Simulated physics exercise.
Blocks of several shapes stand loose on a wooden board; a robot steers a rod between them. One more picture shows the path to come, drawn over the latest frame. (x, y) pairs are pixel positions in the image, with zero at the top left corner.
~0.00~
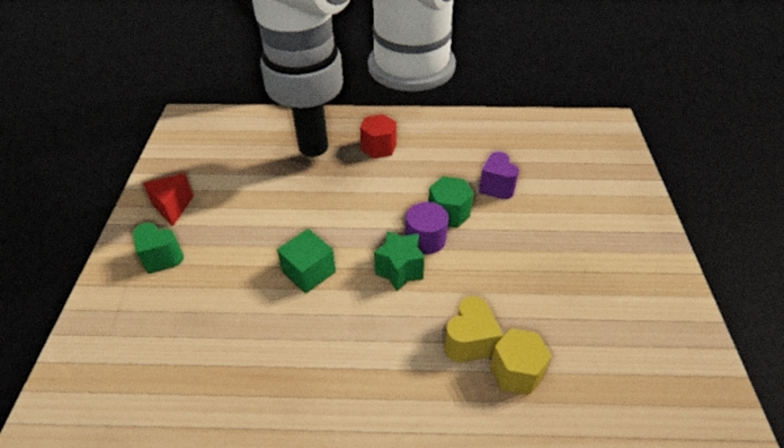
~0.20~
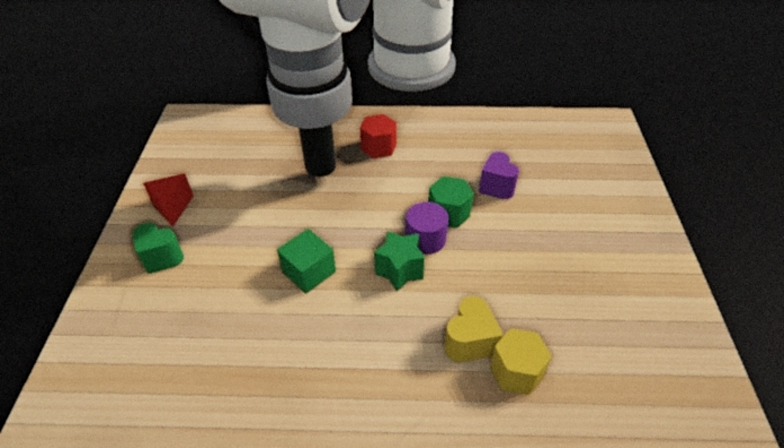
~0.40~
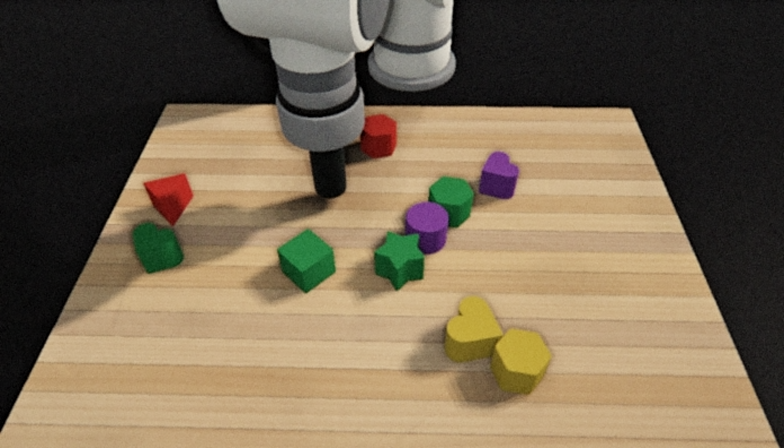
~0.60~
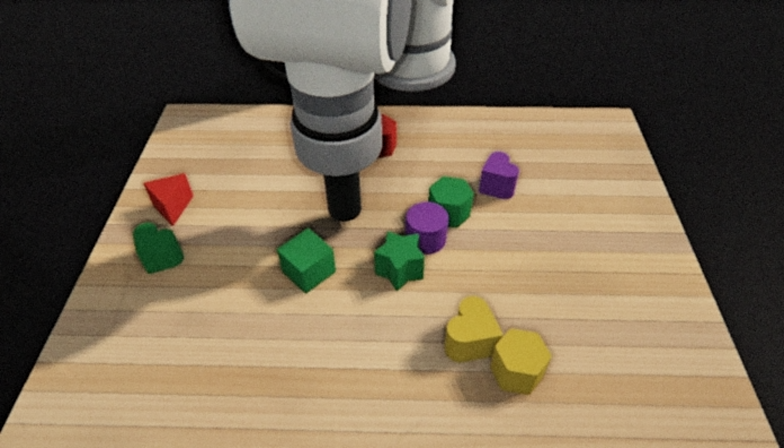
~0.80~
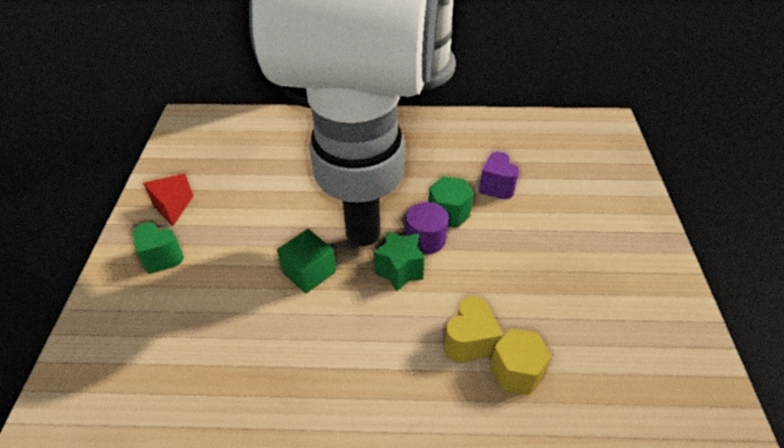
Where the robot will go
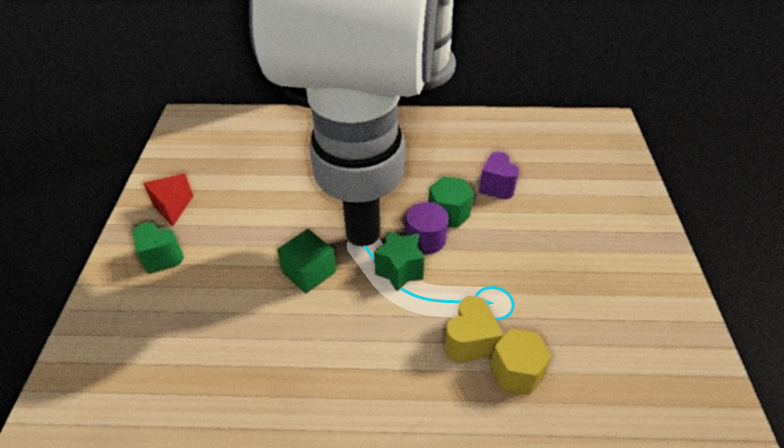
A white and grey robot arm holding a black rod reaches over a pale striped wooden board against a black background, seen from above at a steady angle. Red and green blocks stand at the left, a green cube, green star and purple cylinder near the middle, and a yellow heart and hexagon lower right. The rod glides toward the viewer and slightly right, between cube and star, pushing nothing.
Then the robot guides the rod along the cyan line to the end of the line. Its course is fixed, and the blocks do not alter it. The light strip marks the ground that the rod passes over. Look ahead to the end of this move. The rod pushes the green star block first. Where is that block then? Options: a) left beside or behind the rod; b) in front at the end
Answer: B.
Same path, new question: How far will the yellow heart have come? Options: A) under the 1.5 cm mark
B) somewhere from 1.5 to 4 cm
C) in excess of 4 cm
Answer: A.
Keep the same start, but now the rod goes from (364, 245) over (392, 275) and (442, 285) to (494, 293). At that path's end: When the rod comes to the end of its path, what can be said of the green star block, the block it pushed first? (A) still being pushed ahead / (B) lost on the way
My pick is A.
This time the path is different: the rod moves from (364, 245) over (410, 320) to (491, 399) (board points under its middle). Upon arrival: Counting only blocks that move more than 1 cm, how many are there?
Three or more.
Drawn move, from (364, 245) over (391, 280) and (438, 301) to (494, 303).
The first path, step by step. One third of the way, rod (391, 270); green star block (427, 266).
Two thirds of the way, rod (440, 291); green star block (479, 280), turned 25° anticlockwise; yellow heart (485, 324), turned 40° clockwise; yellow hexagonal block (527, 356).
At the end, rod (496, 293); green star block (538, 282), turned 25° anticlockwise; purple disc still; yellow heart (486, 324), turned 40° clockwise; yellow hexagonal block (527, 356).
